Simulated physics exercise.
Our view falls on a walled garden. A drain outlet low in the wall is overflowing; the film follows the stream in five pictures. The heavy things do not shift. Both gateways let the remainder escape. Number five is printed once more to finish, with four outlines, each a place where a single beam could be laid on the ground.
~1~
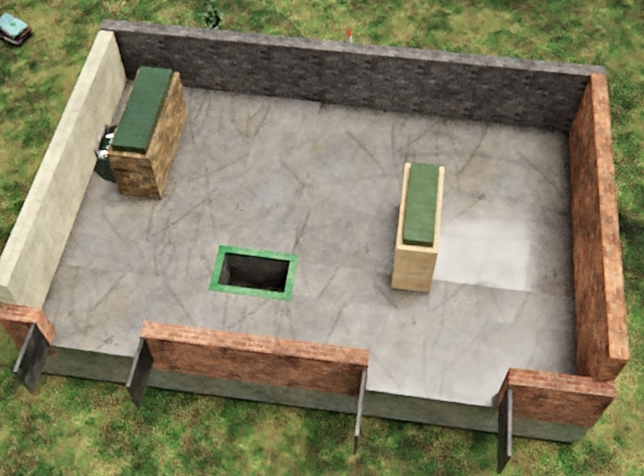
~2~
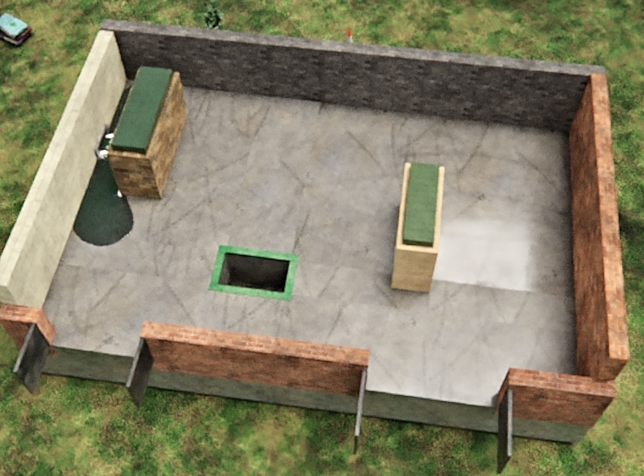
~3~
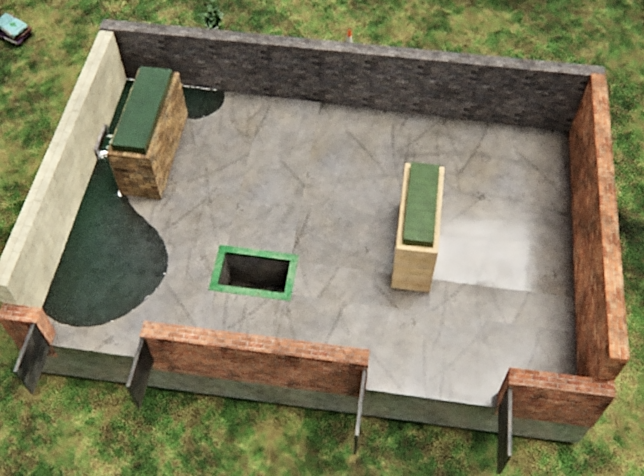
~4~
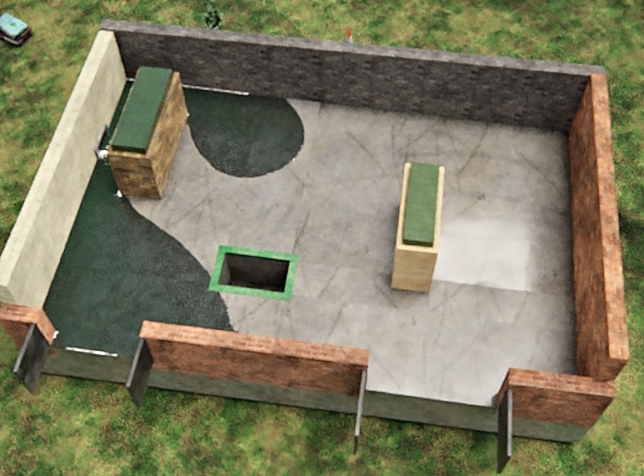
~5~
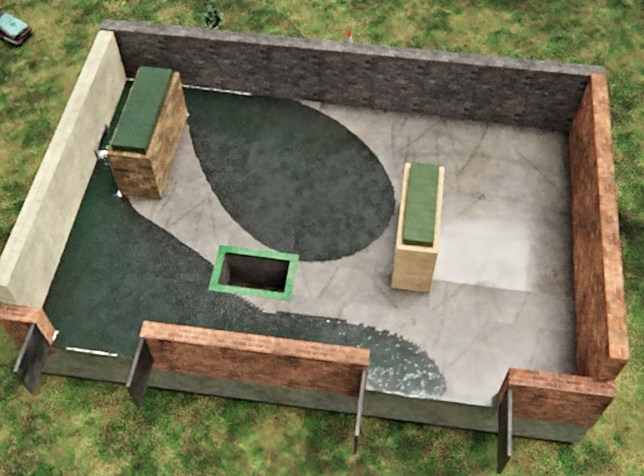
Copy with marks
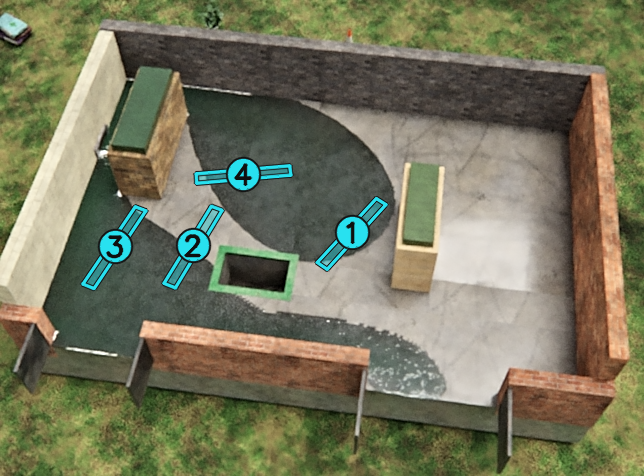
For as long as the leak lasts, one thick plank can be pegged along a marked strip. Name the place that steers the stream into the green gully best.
1 works best here.
On the marked copy, 1 from (322, 265) to (381, 201); 2 from (169, 285) to (216, 208); 3 from (88, 286) to (140, 208); 4 from (196, 178) to (290, 170).
With 1, about 9 % of the stream goes into the green gully, about 88 % out by the gates.
With 2, about 3 % of the stream goes into the green gully, about 94 % out by the gates.
With 3, about 4 % of the stream goes into the green gully, about 91 % out by the gates.
With 4, about 2 % of the stream goes into the green gully, about 95 % out by the gates.
